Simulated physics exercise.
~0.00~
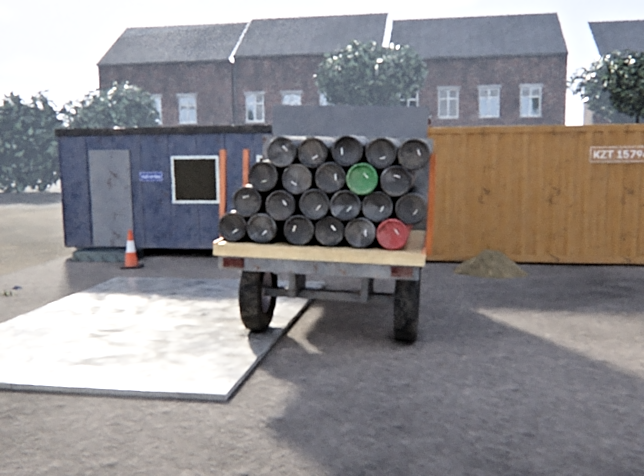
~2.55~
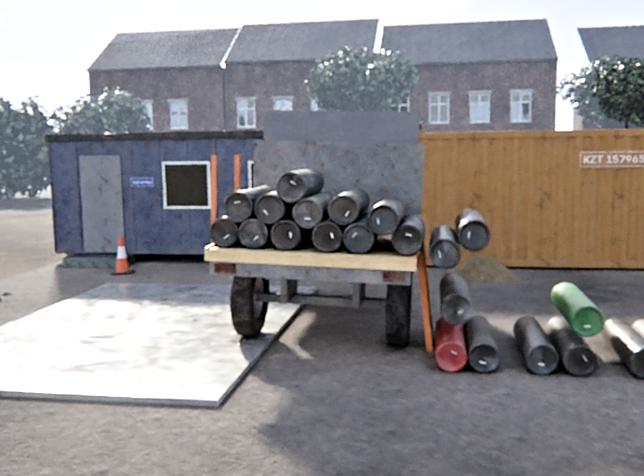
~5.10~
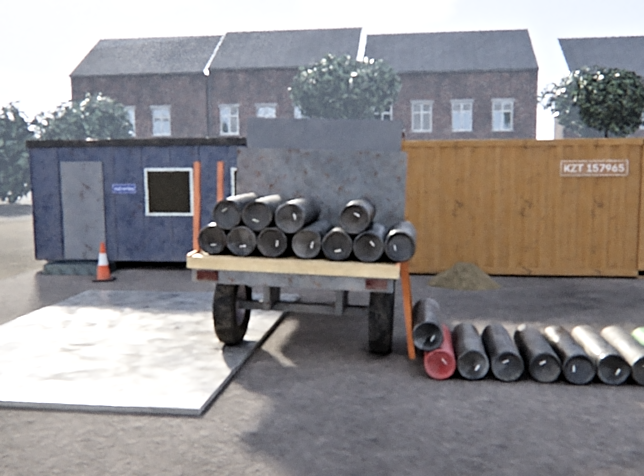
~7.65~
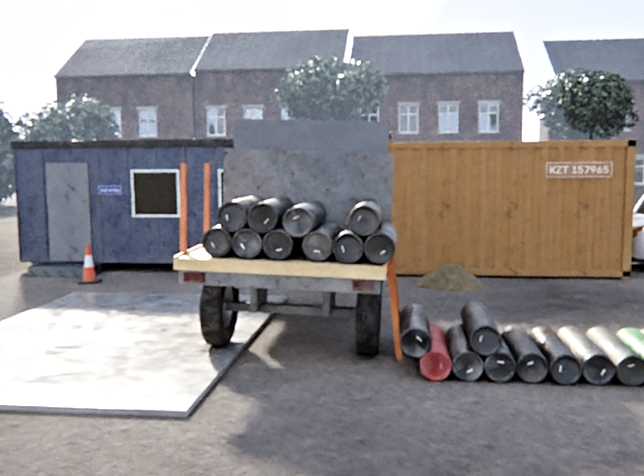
A stack of dark cylinders spilled off the right side of a parked flatbed when the posts there swung down, the red and green ones dropping too, and they ended lined up on the ground while a low pile stayed on the deck.
